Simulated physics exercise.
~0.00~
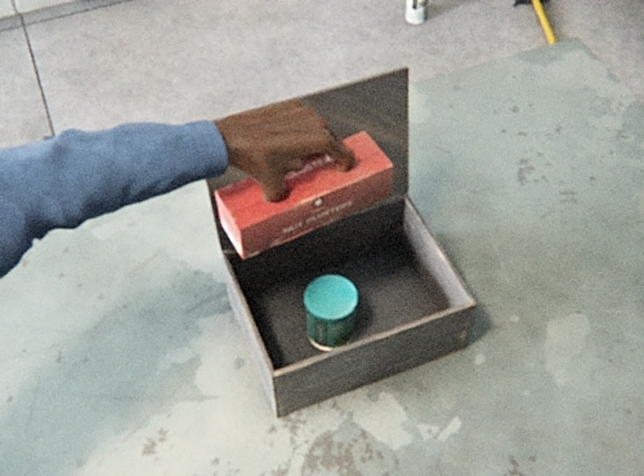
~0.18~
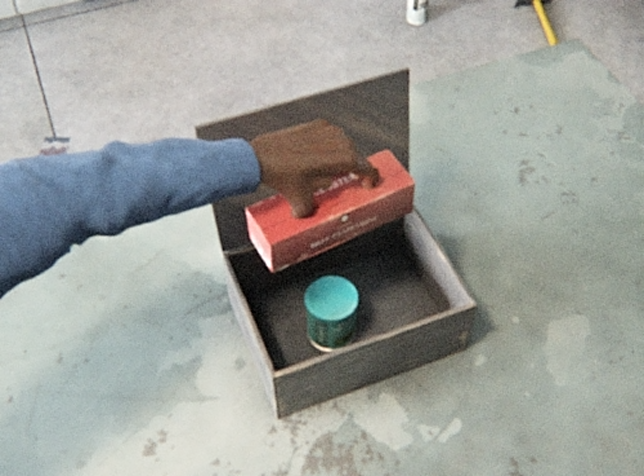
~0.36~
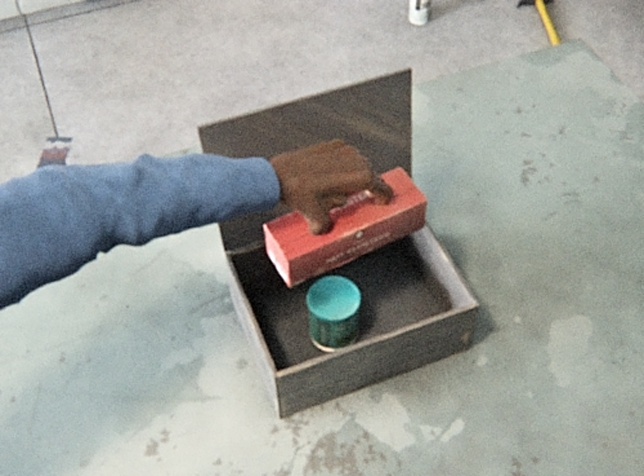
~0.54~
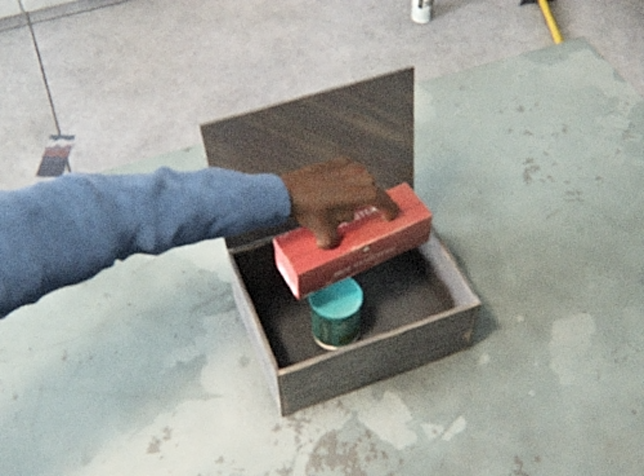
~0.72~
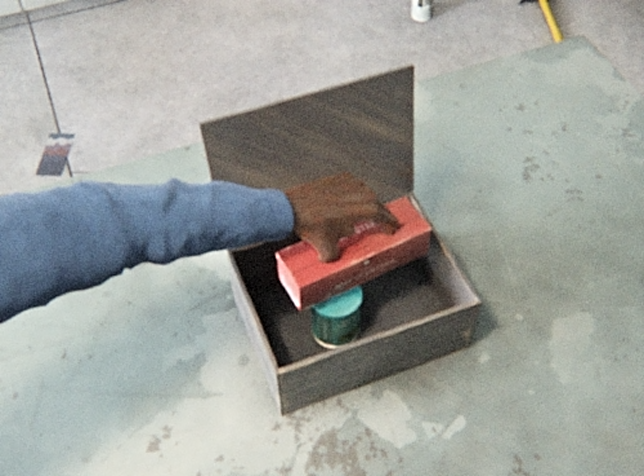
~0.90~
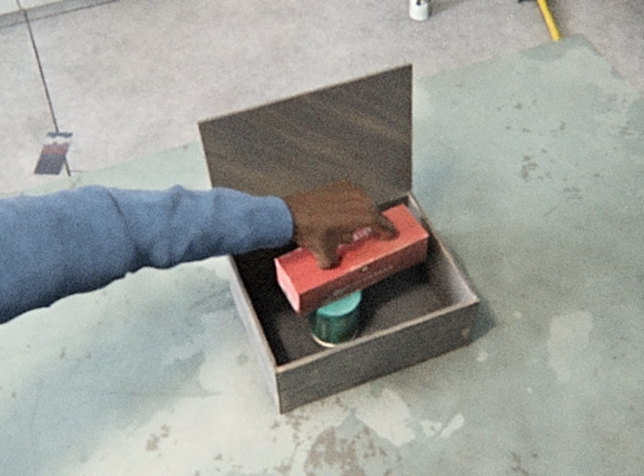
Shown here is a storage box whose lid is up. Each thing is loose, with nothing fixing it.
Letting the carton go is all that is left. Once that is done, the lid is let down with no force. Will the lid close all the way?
The lid is in place.
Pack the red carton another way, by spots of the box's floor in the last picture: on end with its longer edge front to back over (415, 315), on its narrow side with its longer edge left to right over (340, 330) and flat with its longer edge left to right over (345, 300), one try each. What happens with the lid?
Lid: First open, second open, third closed.
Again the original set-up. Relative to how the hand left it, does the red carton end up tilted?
It ends up tilted.
By 2.00 s, lid starting down; red carton on its side near (340, 267).
By 2.70 s, lid 39° above the rim; red carton on its side near (340, 267).
When it is over (3.5 s), lid shut; lying over in the box, red carton; turquoise tin as before. End places, in pixels of the last picture, red carton near (340, 267).
